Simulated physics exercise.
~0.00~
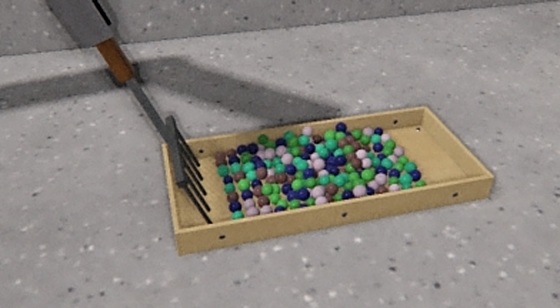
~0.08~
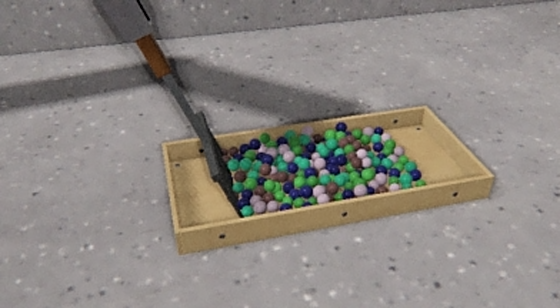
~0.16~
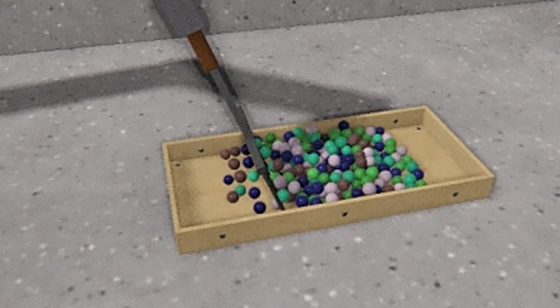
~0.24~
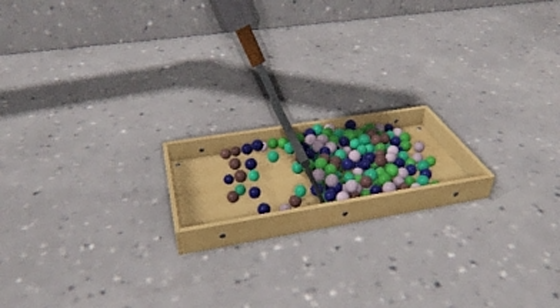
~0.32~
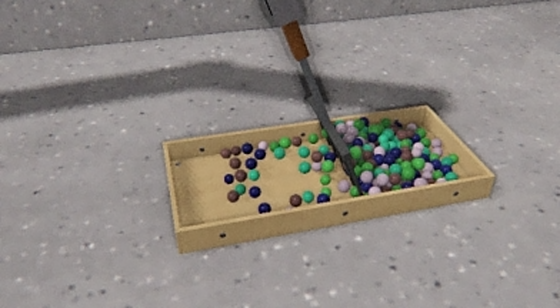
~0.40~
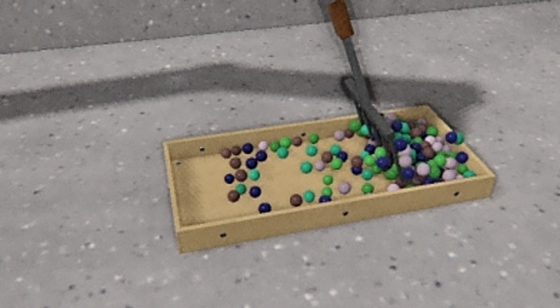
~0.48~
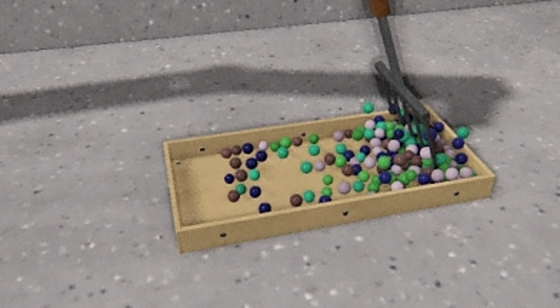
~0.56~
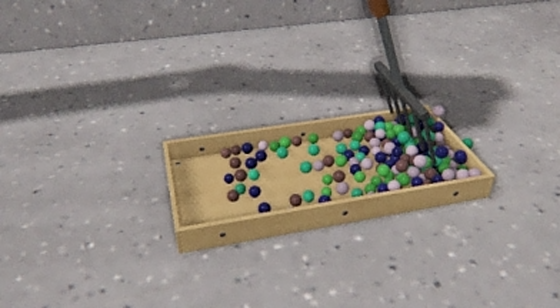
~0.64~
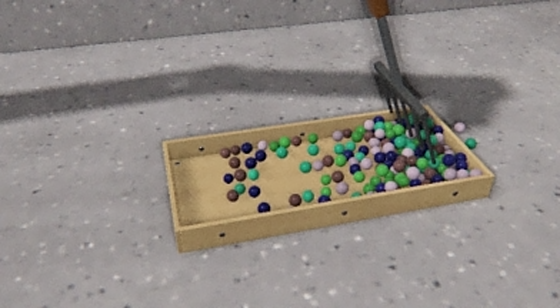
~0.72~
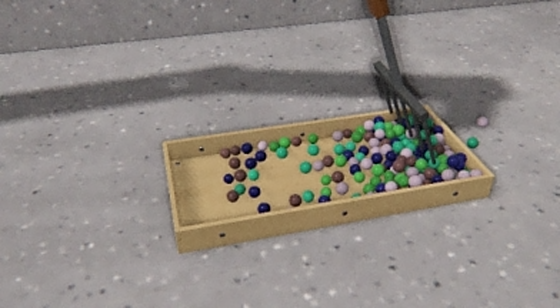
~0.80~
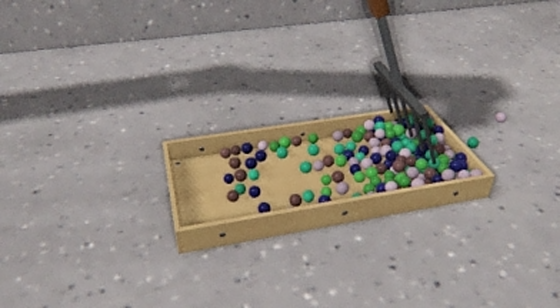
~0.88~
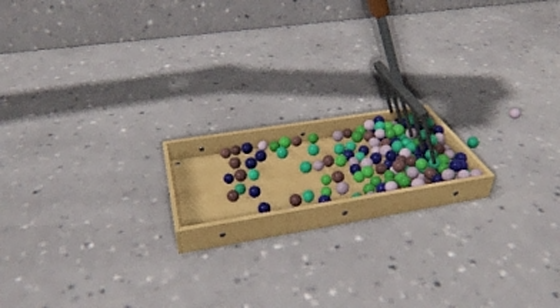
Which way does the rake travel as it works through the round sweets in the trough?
The rake travels to the right, pushing many of the sweets towards the right-hand end of the trough.
Rake pushing colourful round sweets rightward along a shallow trough, lifting near the end and stopping as a few spill out.
